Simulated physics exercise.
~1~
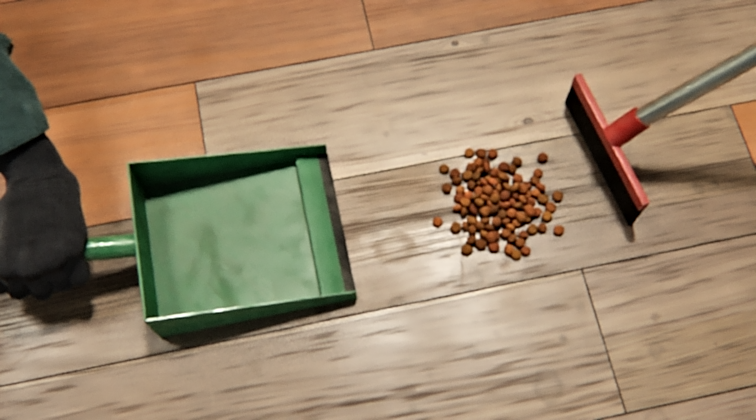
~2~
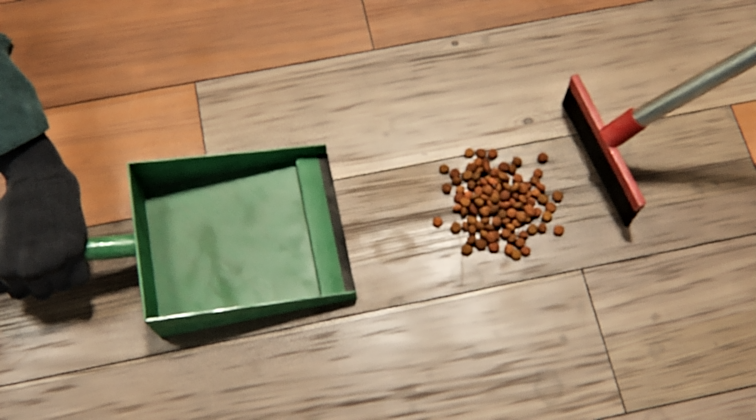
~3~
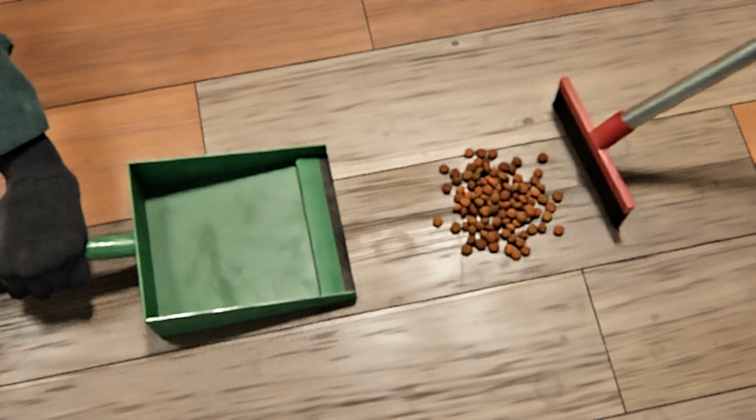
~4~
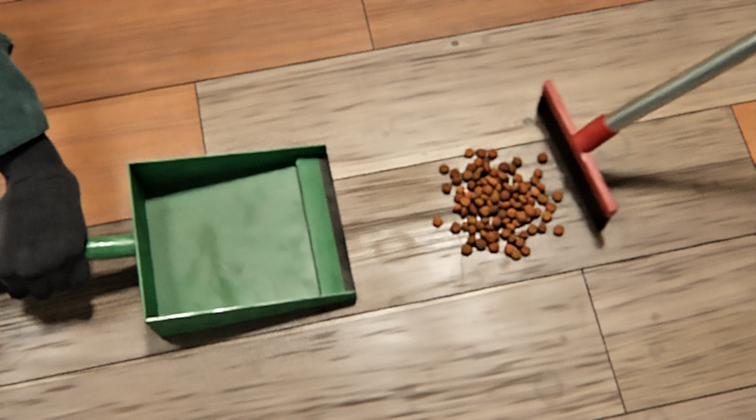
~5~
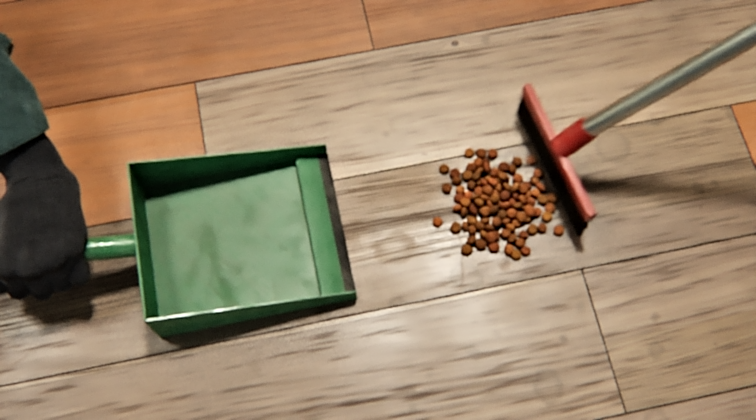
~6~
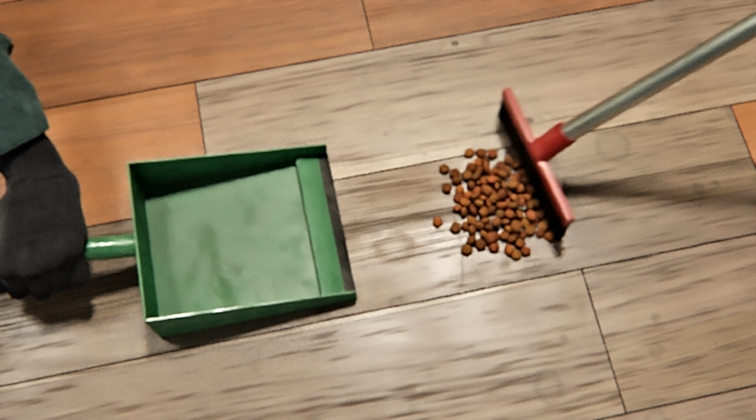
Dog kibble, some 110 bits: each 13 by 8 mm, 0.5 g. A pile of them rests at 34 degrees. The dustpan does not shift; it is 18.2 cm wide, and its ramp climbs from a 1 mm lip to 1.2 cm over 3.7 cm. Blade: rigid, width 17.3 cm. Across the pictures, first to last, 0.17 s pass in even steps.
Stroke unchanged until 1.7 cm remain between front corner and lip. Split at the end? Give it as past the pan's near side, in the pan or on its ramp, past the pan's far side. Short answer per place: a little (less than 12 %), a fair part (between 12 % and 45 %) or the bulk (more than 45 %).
Near side - a fair part, pan - a fair part, far side - a little.
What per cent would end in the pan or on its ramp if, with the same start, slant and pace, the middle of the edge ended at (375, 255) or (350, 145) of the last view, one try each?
About 30 and 5 per cent.
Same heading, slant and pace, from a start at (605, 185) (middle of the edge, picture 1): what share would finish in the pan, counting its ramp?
35 per cent, roughly.
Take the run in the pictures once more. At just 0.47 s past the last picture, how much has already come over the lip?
Some 25 in a hundred by that moment.
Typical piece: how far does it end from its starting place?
Roughly 18 cm.
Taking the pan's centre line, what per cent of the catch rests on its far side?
Estimate: Close to 60 %.
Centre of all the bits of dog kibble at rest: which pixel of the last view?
Somewhere near (354, 242) in the last picture.
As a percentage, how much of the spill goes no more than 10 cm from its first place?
Close to 10 per cent of it.
Then, 0.14 s after the last picture, middle of the blade 12 cm from the lip; 0 % over the lip, far side 0 %, near side 5 %.
Then, 0.24 s after the last picture, middle of the blade 5 cm from the lip; 0 % over the lip, far side 0 %, near side 10 %.
Then, 0.47 s after the last picture, middle of the blade 3 cm from the lip; 25 % over the lip, far side 0 %, near side 15 %.
In the end, near side 15 %, pan 25 %, far side 0 %, in front of the lip or behind the blade 60 %.
